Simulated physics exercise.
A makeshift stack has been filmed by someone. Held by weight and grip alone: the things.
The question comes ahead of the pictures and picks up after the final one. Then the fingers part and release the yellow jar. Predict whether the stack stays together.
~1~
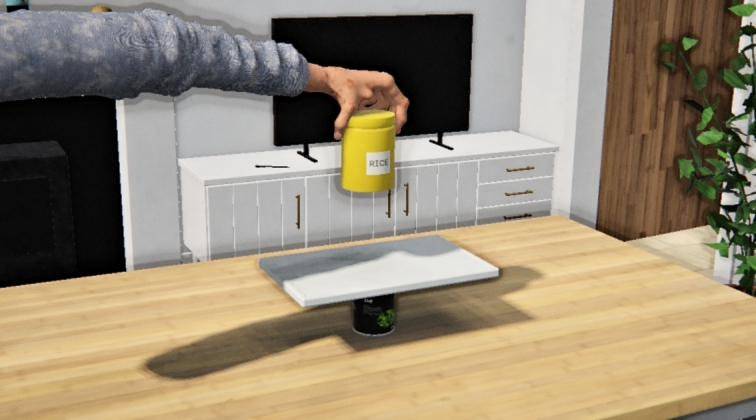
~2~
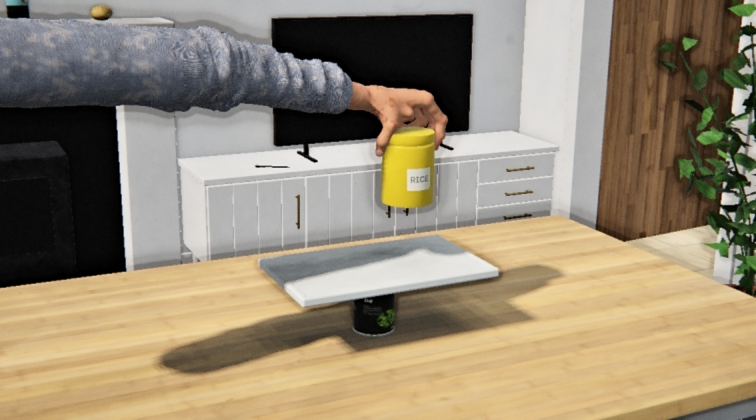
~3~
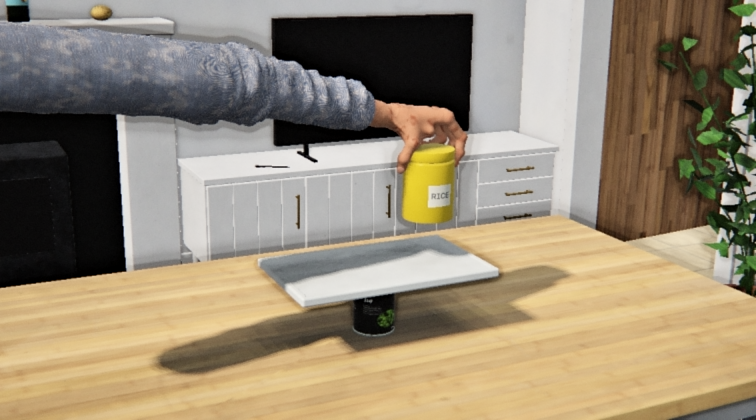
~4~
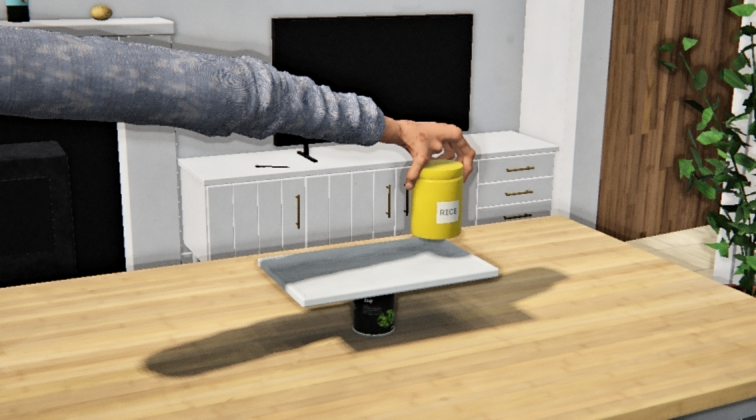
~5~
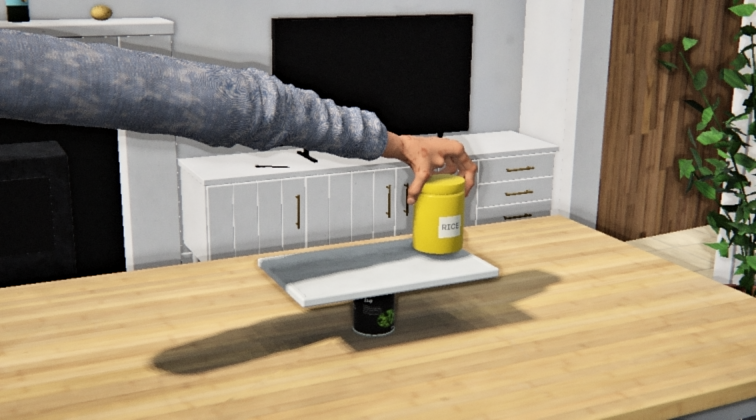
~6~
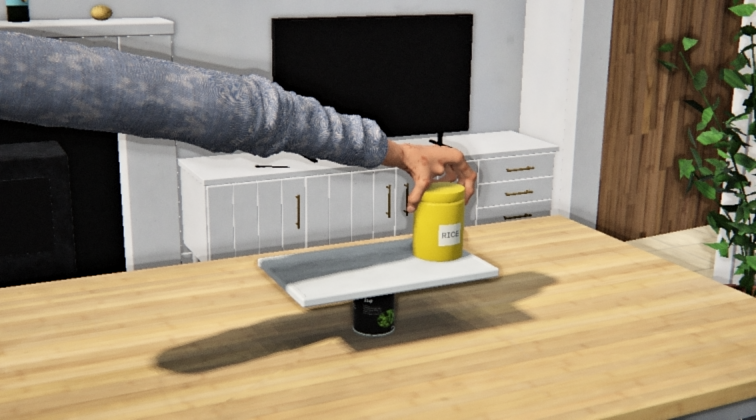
Fails.
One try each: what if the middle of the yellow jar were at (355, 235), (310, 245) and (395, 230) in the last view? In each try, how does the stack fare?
It remains upright first, goes over second and remains upright third.
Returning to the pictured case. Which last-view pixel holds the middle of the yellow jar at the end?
End spot: Near (495, 293).
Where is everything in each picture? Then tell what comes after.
The first picture shows still above its spot; yellow jar (368, 150); white lid (377, 268).
The second picture shows still above its spot; yellow jar (408, 166); white lid (377, 268).
The third picture shows still above its spot; yellow jar (428, 182); white lid (377, 268).
The fourth picture shows still above its spot; yellow jar (437, 199); white lid (377, 268).
The fifth picture shows still above its spot; yellow jar (439, 213); white lid (377, 268).
The sixth picture shows set down, still held; yellow jar (439, 221); white lid (377, 268).
Then, 0.30 s after the last picture, yellow jar now fallen; white lid tipped 39° from how it was.
Then, 0.40 s after the last picture, white lid tipped 55° from how it was.
Then, 1.00 s after the last picture, white lid tipped 31° from how it was.
At rest, fallen, yellow jar; left askew, white lid; black tin in place. Seen from the same camera at the end, yellow jar near (495, 293). The stack loses its balance.
